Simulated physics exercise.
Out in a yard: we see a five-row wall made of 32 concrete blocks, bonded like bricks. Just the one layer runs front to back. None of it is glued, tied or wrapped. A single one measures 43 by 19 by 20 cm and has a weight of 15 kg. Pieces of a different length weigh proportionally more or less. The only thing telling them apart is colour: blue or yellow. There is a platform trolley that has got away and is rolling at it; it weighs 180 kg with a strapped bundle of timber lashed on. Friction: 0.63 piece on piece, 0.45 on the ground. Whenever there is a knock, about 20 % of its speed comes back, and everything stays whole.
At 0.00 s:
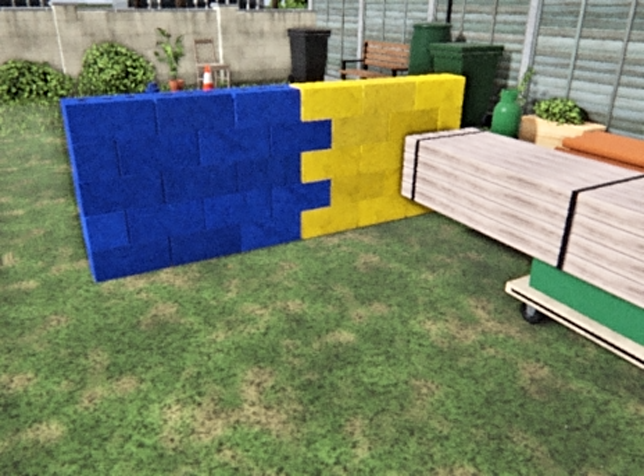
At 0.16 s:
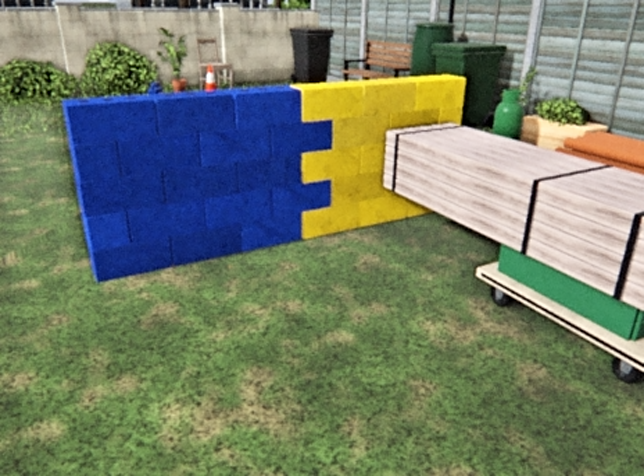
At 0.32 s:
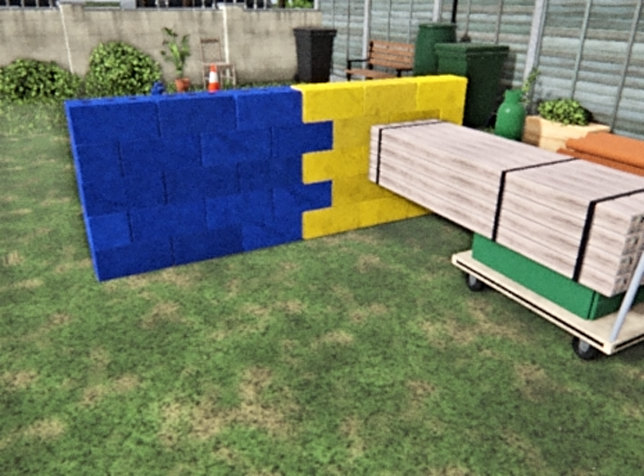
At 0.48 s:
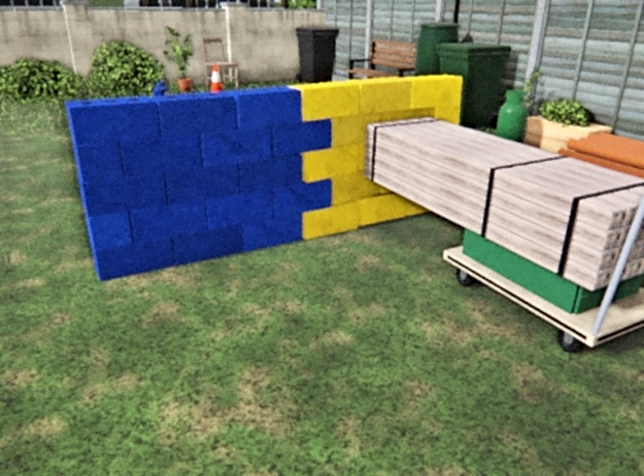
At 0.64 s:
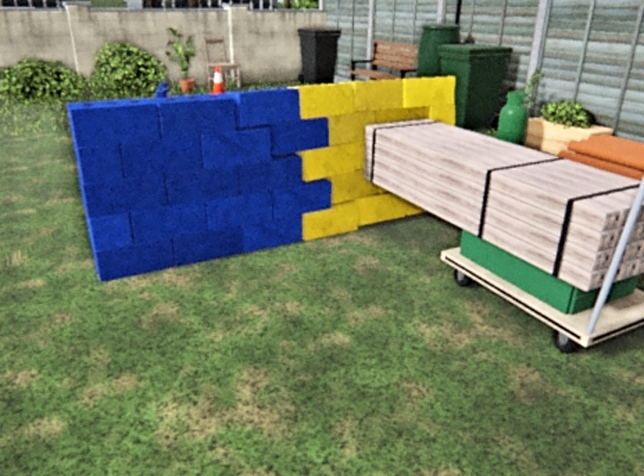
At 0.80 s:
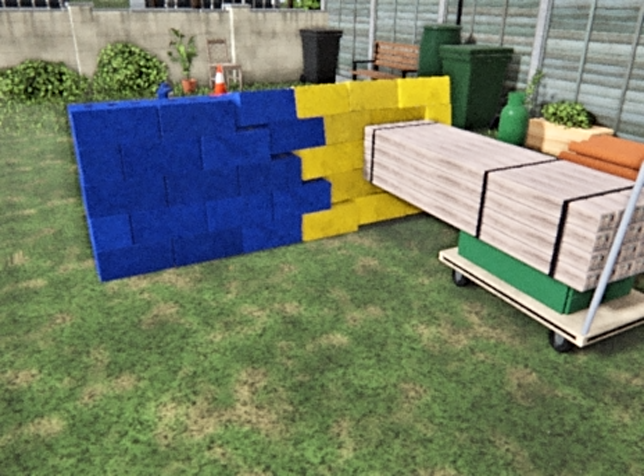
A trolley stacked with strapped pale boards rolls leftward across the grass toward a wall of blue and yellow blocks. The load meets the yellow section and pushes in slightly. Then the upper blocks shift a little out of line and lean, while the lower blue ones barely move.
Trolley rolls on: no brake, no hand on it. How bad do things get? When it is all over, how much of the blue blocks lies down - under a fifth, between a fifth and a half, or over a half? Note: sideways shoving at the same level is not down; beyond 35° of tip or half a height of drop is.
Down at the end: Under a fifth.
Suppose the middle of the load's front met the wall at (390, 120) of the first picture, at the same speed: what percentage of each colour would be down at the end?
Per cent down - blue: 10, yellow: 90.
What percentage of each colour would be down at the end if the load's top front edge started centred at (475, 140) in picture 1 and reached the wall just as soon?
Result - blue: 10%; yellow: 90%.
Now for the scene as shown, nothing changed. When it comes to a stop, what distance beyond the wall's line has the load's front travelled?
It ends up roughly 10 cm beyond.
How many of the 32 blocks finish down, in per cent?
About 50% of them.
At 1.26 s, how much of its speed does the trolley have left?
Roughly 0.0 m/s.
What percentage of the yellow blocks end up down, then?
Yellow: 90%.
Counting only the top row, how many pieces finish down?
That comes to 4 in all.
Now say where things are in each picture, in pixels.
In the first picture (pixels give the middle of a visible side; the camera moves round a little), load (410, 157) 39 cm short of the wall; top blue block (270, 108); top yellow block (390, 98); none has stirred.
Load (391, 150) 19 cm short of the wall; top blue block (270, 109), in the second picture.
Load (375, 144) just touching; top blue block (271, 110), in the third picture.
Load (370, 142) 8 cm into the wall's line; top blue block (272, 109); top yellow block (387, 97) 7 cm from its place; movement in 15 of them, in the fourth picture.
Load (369, 143) 9 cm into the wall's line; top blue block (272, 107) 7° from how it stood; top yellow block (380, 95) 9° from how it stood; movement in 16 of them, in the fifth picture.
Load (369, 144) 10 cm into the wall's line; top blue block (270, 106) 11° from how it stood; top yellow block (375, 95) 12° from how it stood; movement in 16 of them, in the sixth picture.
After 1.26 s, load 11 cm past the wall's line, stopped; none of the 17 blue blocks down (0 of 32 in all colours); top blue block 30° from how it stood; top yellow block 32° from how it stood, 8 cm lower.
After 1.56 s, load 11 cm past the wall's line, stopped; 2 of the 17 blue blocks down (16 of 32 in all colours); top blue block 68° from how it stood, 54 cm lower; top yellow block 67° from how it stood, 56 cm lower.
In the end (2.4 s), load 11 cm past the wall's line, stopped; 2 of the 17 blue blocks down (16 of 32 in all colours); top blue block on its side; top yellow block on its side. That is 12 per cent. From the last view, middles, top blue block near (172, 201), top yellow block near (291, 161).
